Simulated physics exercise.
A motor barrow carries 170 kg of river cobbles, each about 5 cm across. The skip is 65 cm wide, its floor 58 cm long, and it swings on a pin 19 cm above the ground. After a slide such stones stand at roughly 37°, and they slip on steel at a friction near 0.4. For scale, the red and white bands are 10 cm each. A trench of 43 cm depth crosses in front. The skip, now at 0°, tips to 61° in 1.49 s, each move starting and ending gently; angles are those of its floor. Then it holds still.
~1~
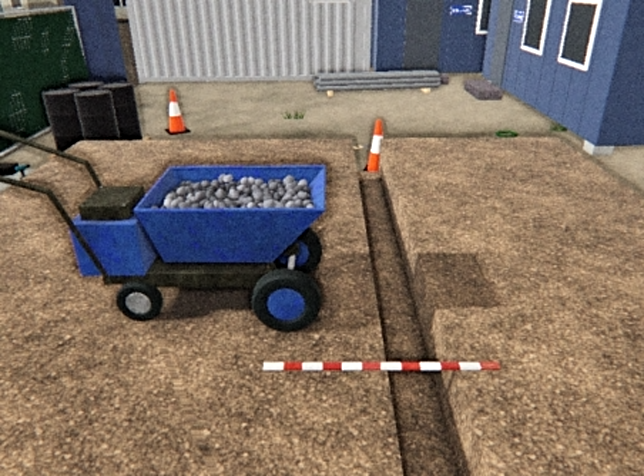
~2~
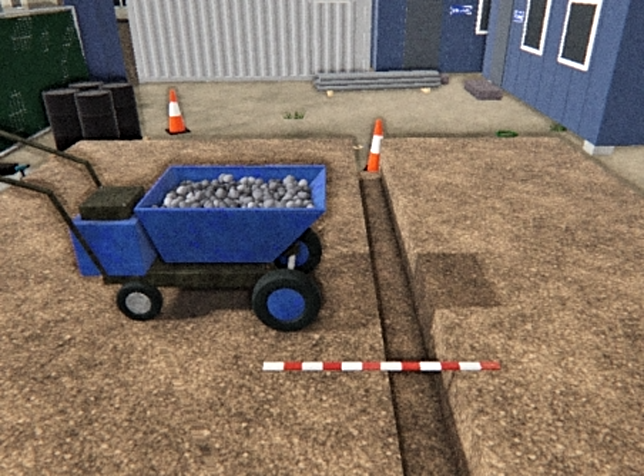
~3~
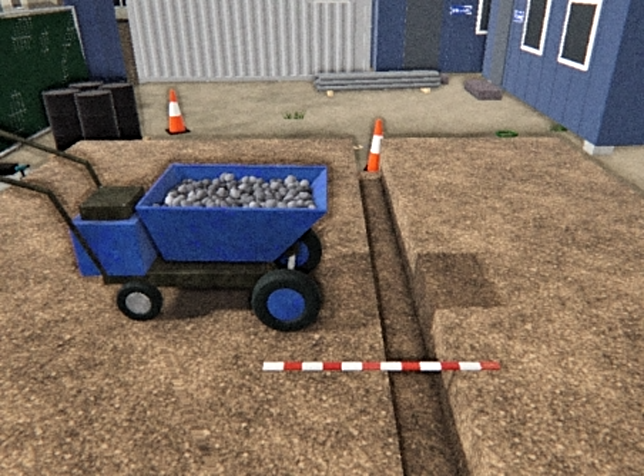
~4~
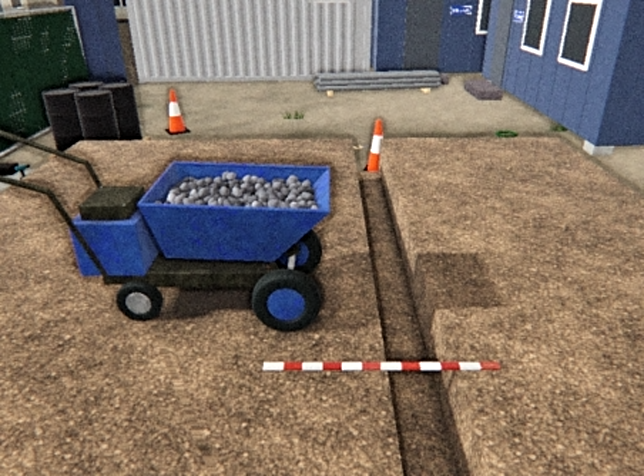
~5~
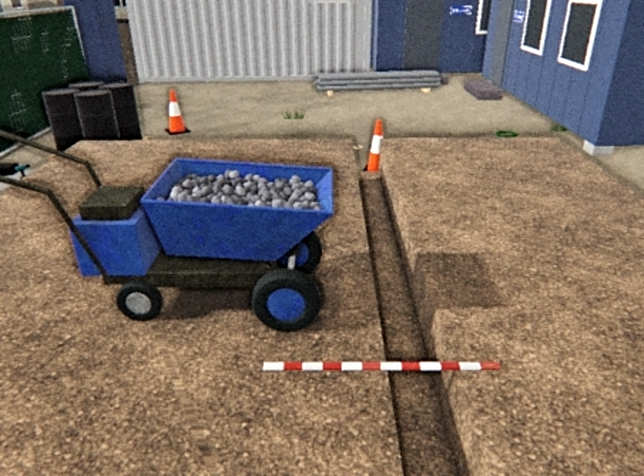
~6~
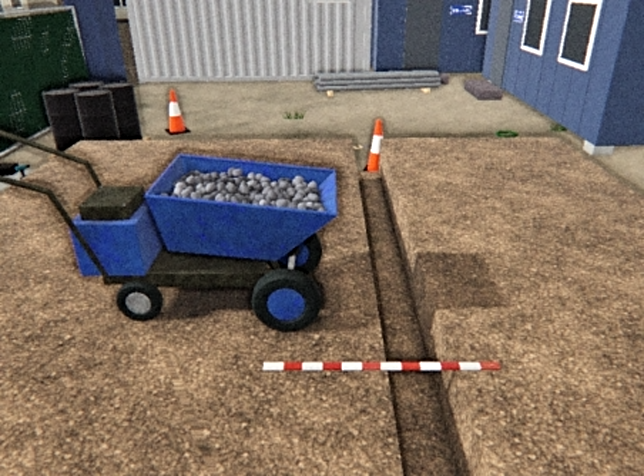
Building yard, a blue motor barrow's skip of grey cobbles beginning to tilt slightly toward the narrow trench on its right.
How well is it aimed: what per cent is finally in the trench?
Roughly 71 per cent ends in the trench.
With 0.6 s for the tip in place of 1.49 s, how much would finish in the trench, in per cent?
It would be near 55 per cent.
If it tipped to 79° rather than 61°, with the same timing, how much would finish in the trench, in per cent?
It would be near 85 per cent.
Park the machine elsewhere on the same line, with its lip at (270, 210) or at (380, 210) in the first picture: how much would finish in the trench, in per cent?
First some 70, then 20 per cent.
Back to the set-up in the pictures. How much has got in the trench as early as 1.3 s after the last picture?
Some 20 per cent.
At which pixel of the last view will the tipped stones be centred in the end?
Around (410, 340).
Then, 0.8 s after the last picture the floor is at 52°, 100 % in the skip; the foremost stones are at (383, 249).
Then, 1.3 s after the last picture the floor is at 61°, 78 % in the skip, 19 % in the trench, 3 % past the trench; the foremost stones are at (455, 296).
Then, 1.6 s after the last picture the floor is at 61°, 49 % in the skip, 36 % in the trench, 15 % past the trench; the foremost stones are at (509, 293).
Then, 3.6 s after the last picture the floor is at 61°, 11 % in the skip, 71 % in the trench, 17 % past the trench; the foremost stones are at (555, 294).
